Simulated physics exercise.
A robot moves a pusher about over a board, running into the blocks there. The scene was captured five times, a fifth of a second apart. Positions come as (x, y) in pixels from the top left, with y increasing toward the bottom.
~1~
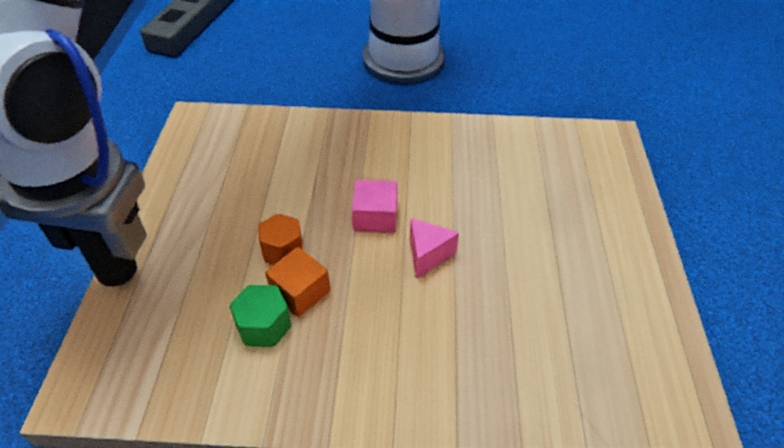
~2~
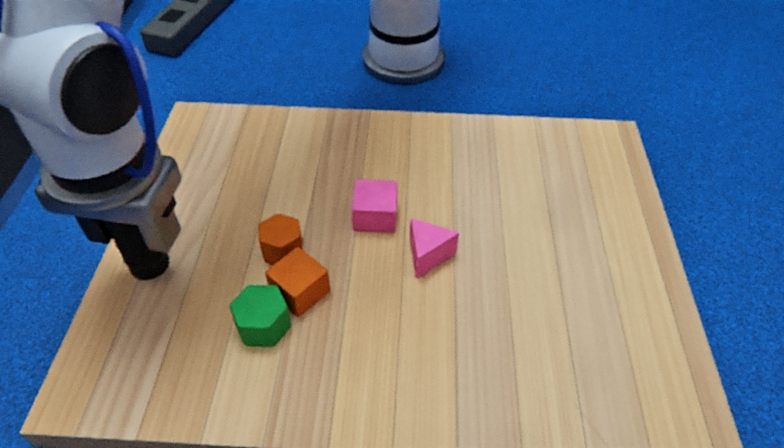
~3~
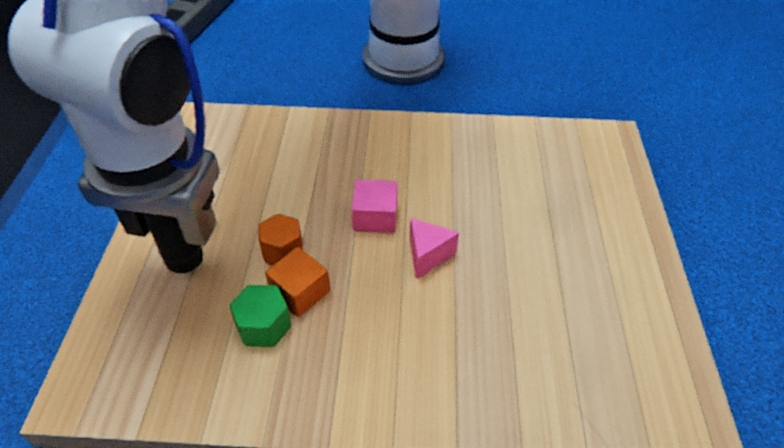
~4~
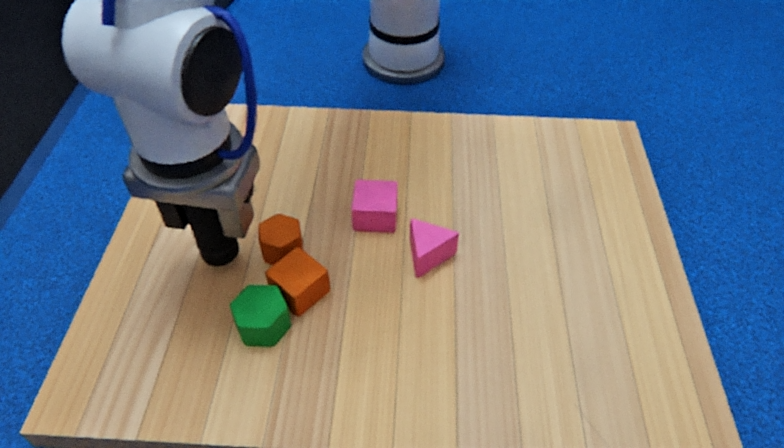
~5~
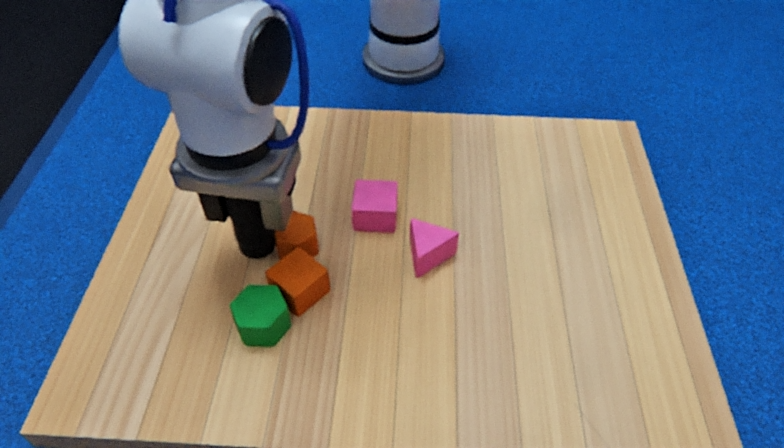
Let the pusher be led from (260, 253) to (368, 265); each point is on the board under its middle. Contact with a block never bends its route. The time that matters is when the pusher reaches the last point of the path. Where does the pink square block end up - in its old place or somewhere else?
That one moves away.
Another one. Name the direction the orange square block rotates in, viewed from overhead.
It goes round the way clock hands do.
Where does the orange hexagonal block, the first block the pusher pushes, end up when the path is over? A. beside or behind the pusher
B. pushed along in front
I'll go with A - beside or behind the pusher.
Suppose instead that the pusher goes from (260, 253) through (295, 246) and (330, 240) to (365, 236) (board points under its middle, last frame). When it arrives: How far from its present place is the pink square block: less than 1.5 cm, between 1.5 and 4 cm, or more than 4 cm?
Its displacement is between 1.5 and 4 cm.
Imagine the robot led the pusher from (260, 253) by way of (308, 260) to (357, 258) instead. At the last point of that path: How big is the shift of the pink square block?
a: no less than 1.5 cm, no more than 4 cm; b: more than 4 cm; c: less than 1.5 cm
(a)
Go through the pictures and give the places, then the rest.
The first picture shows lower end of the pusher at (118, 272), tops of blocks, orange hexagonal block at (279, 229), orange square block at (296, 271), pink square block at (375, 195), pink triangle at (430, 235).
The second picture shows pusher at (150, 266), blocks as before.
The third picture shows pusher at (185, 259), blocks as before.
The fourth picture shows pusher at (221, 252), blocks as before.
The fifth picture shows pusher at (258, 245), orange hexagonal block at (295, 227), orange square block at (296, 271), pink square block at (375, 195), pink triangle at (430, 235).
On the path given first. One third of the way, pusher at (295, 249); orange hexagonal block at (331, 223), turned 25° anticlockwise.
Two thirds of the way, pusher at (332, 253); orange hexagonal block at (362, 218), turned 60° anticlockwise; orange square block at (307, 275), turned 40° clockwise; pink square block at (387, 188).
At the end, pusher at (368, 257); orange hexagonal block at (381, 215), turned 110° anticlockwise; orange square block at (307, 275), turned 40° clockwise; pink square block at (388, 183); pink triangle not moved.
